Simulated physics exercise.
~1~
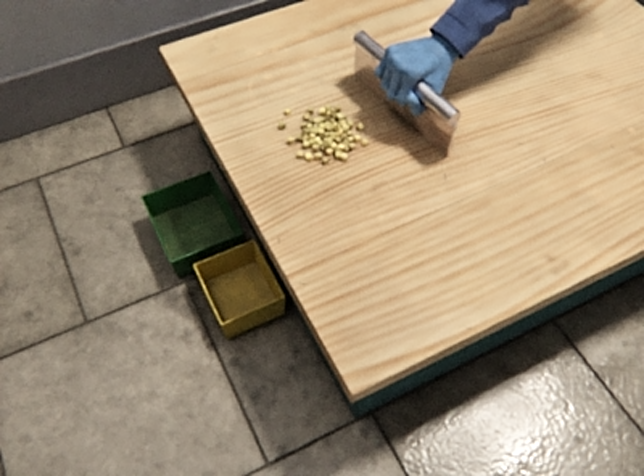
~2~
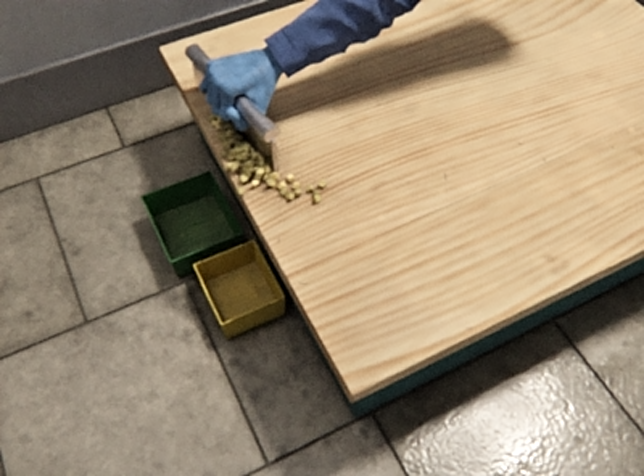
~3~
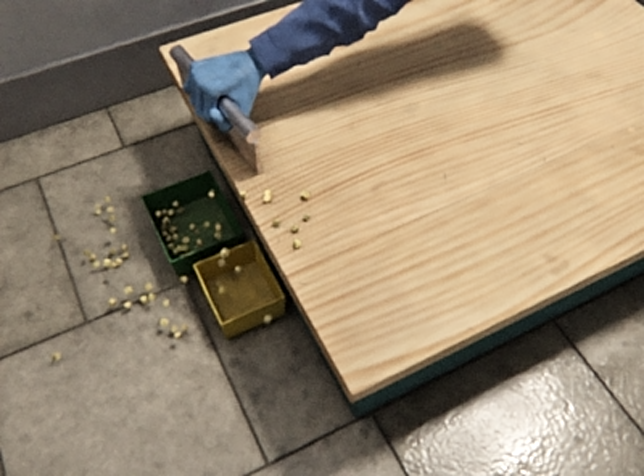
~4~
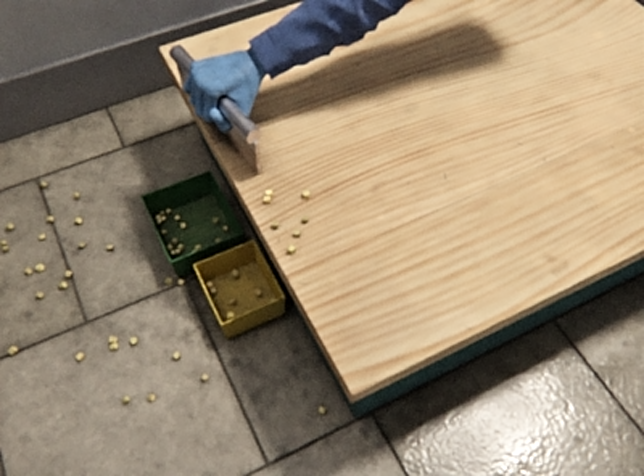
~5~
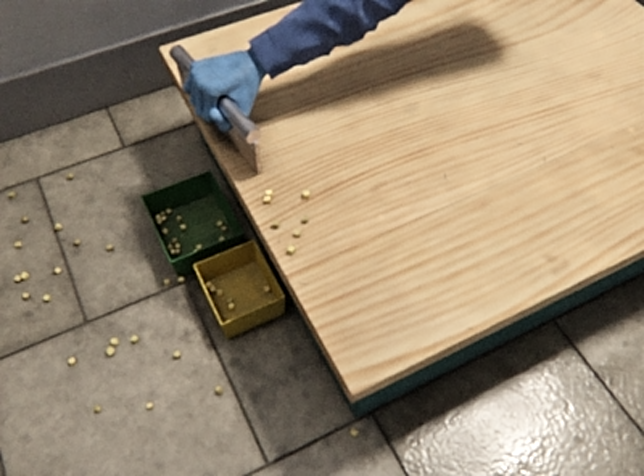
A blue-gloved hand in a dark blue sleeve holds a scraper beside a loose pile of small pale-yellow cubes on a light wooden board, seen from above at an angle. Below the board's left edge, on grey floor tiles, sit a green tin and, just nearer, a yellow tin. The hand sweeps the scraper left, pushing the pile to the edge, and stops there. The cubes spill over, some landing in the green tin, a few in the yellow one, and many scattering leftward across the tiles. A handful stays on the board as the scraper rests still.
